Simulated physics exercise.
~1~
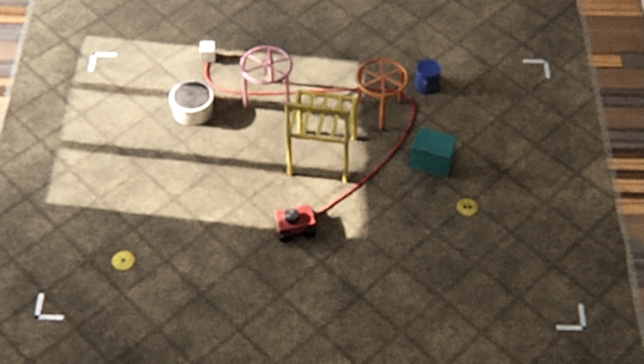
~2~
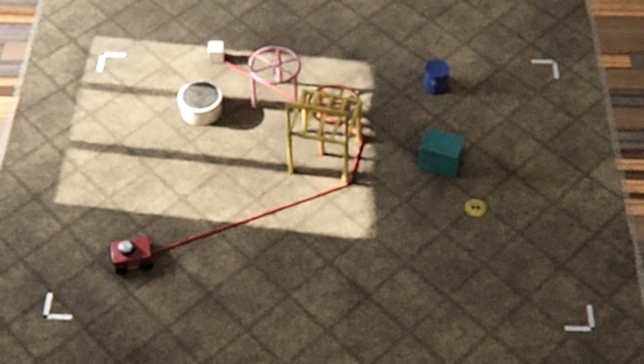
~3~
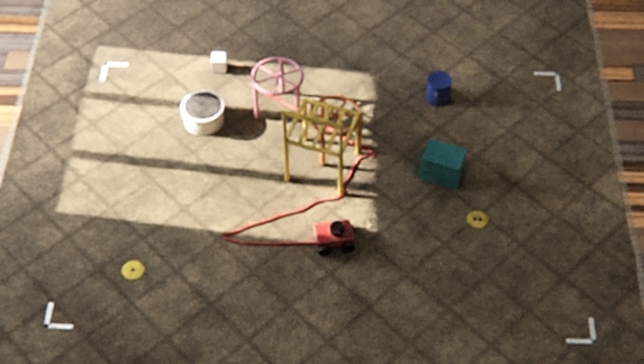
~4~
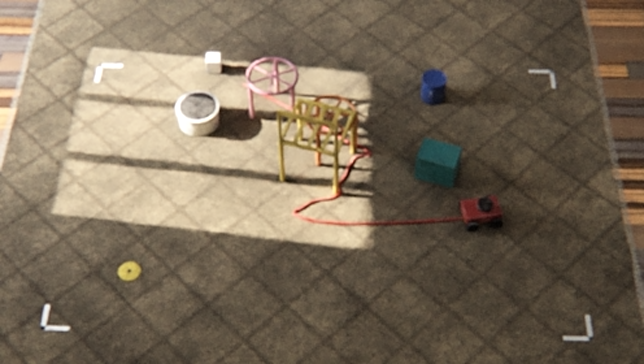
The video shows a small red cart trailing a red lead past stools, a yellow frame, a pot, a bin and a crate; it drives left, dragging the orange stool against the yellow frame, then heads right and stops near the teal crate, the lead loose behind it.
